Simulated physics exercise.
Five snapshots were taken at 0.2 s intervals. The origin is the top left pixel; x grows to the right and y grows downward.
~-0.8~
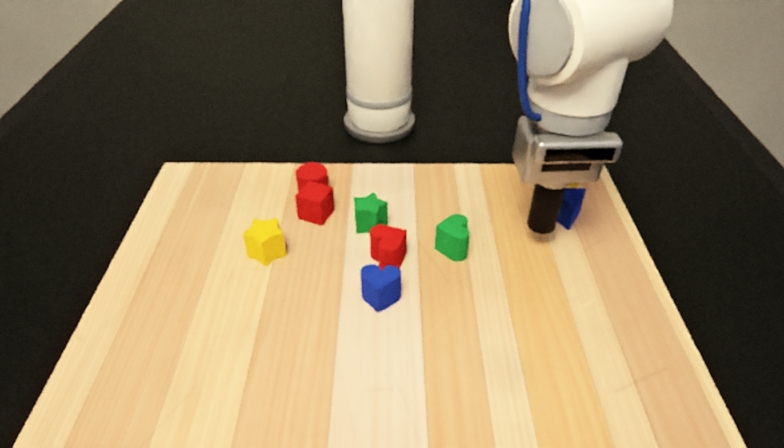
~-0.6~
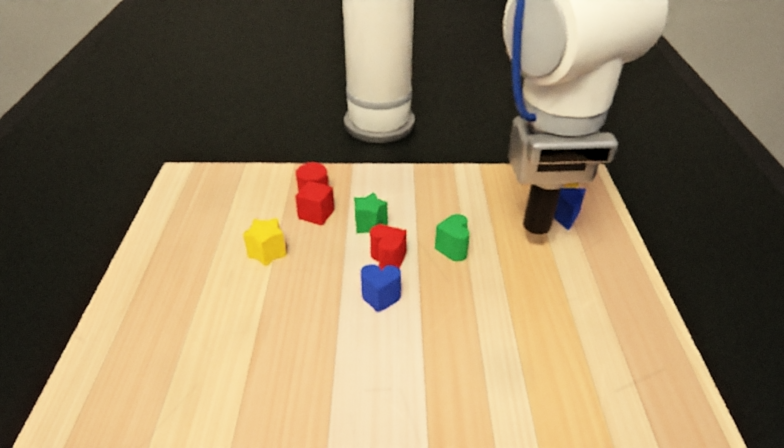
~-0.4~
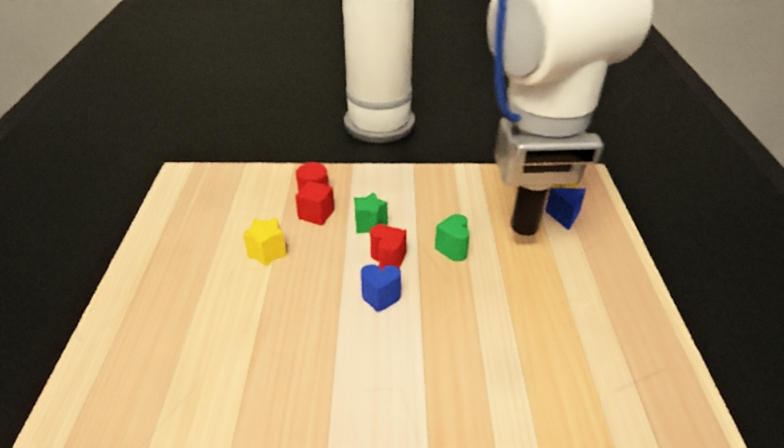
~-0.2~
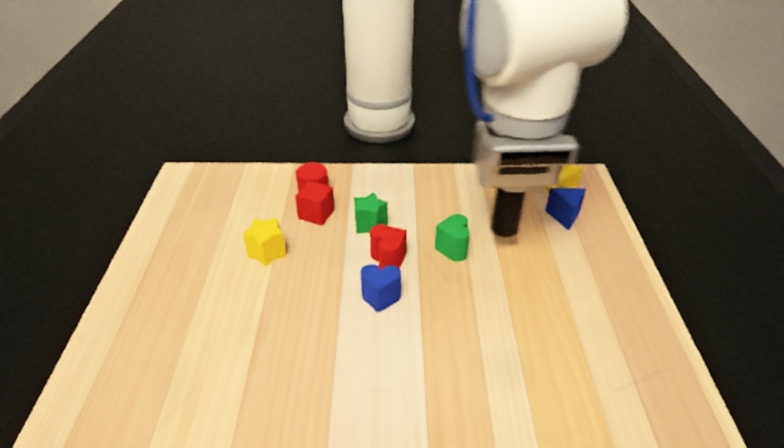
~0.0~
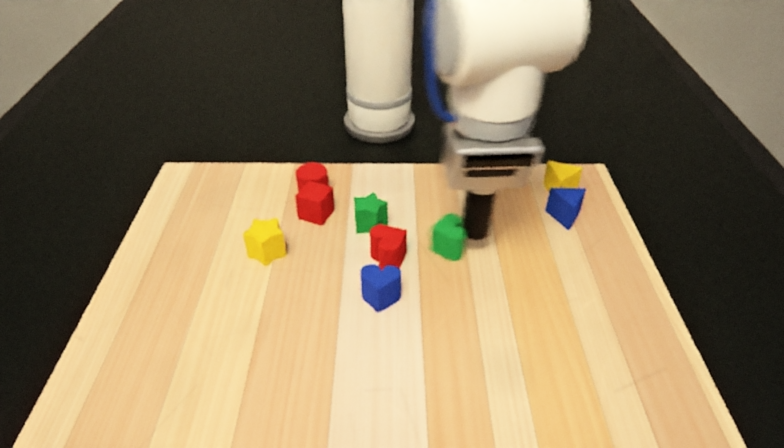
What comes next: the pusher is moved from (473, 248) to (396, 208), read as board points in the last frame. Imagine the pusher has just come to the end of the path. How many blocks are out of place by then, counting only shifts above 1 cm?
Once the path ends, one block will have shifted.
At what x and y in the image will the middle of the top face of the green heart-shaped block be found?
Most likely (430, 221).
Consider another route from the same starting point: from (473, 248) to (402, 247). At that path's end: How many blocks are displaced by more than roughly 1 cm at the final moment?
I'd say two blocks get moved.
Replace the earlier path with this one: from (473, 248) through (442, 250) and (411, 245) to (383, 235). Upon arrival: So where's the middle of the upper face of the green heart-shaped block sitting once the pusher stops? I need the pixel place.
The middle of the upper face of the green heart-shaped block will lie at about (359, 218) in the picture.
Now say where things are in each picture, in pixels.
In the first frame, pusher's lower end at (541, 225); green star block at (369, 202); green heart-shaped block at (455, 225).
In the second frame, pusher at (537, 226); blocks still.
In the third frame, pusher at (525, 227); blocks still.
In the fourth frame, pusher at (504, 229); blocks still.
In the fifth frame, pusher at (475, 231); green star block at (369, 202); green heart-shaped block at (450, 225).
The first path, step by step. One third of the way, pusher at (447, 217); green heart-shaped block at (432, 222), turned 45° anticlockwise.
Two thirds of the way, pusher at (420, 203); green heart-shaped block at (430, 221), turned 55° anticlockwise.
At the end, pusher at (396, 192); green star block still; green heart-shaped block at (430, 221), turned 55° anticlockwise.
